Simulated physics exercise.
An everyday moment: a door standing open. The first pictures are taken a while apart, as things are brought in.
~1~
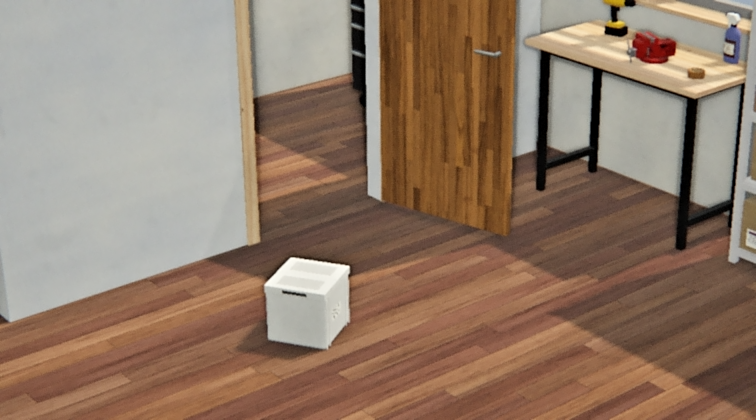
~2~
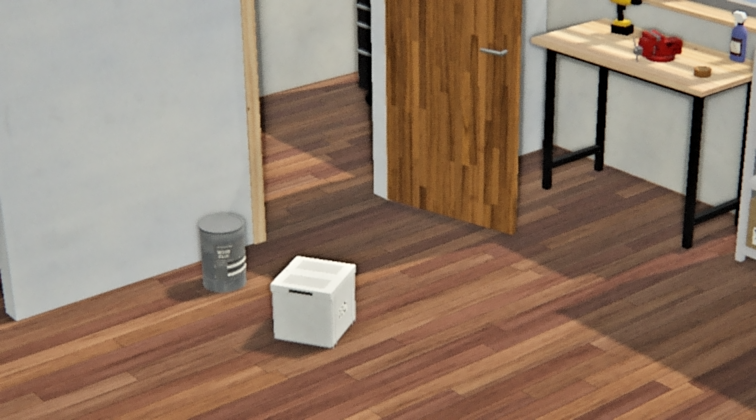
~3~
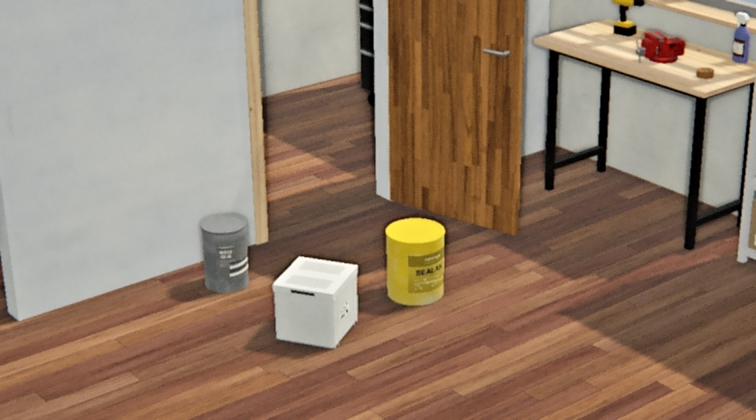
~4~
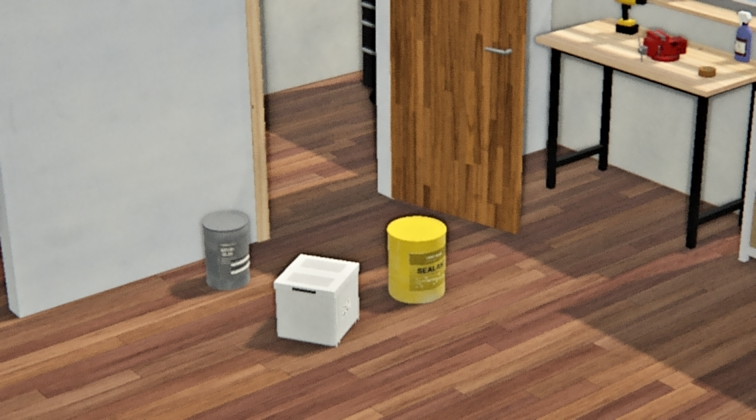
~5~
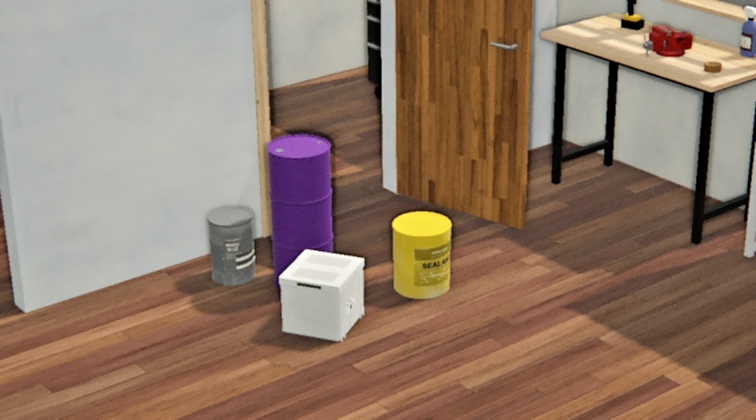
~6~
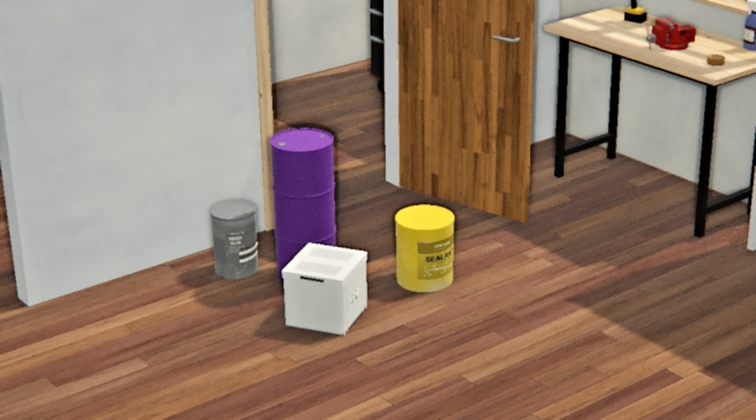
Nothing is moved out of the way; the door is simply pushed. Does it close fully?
Outcome: The door shuts.
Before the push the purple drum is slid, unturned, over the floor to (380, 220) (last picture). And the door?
Then it is blocked.
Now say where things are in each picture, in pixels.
The first frame shows door wide open and still; white tote (308, 304).
The second frame shows door wide open and still; grey pail (223, 253); white tote (314, 302).
The third frame shows door wide open and still; yellow pail (415, 262); grey pail (225, 254).
The fourth frame shows door wide open and still; white tote (318, 301); yellow pail (417, 260).
The fifth frame shows door wide open and still; grey pail (232, 246); white tote (323, 296).
The sixth frame shows door wide open and still; purple drum (304, 208); yellow pail (425, 249).
Then, 0.60 s past the last view, open by 77°.
Then, 0.90 s past the last view, open by 49°.
Then, 1.20 s past the last view, open by 19°.
Finally, open by 0°; all 4 still in place. Final places as the last picture's camera would see them, purple drum near (304, 208).
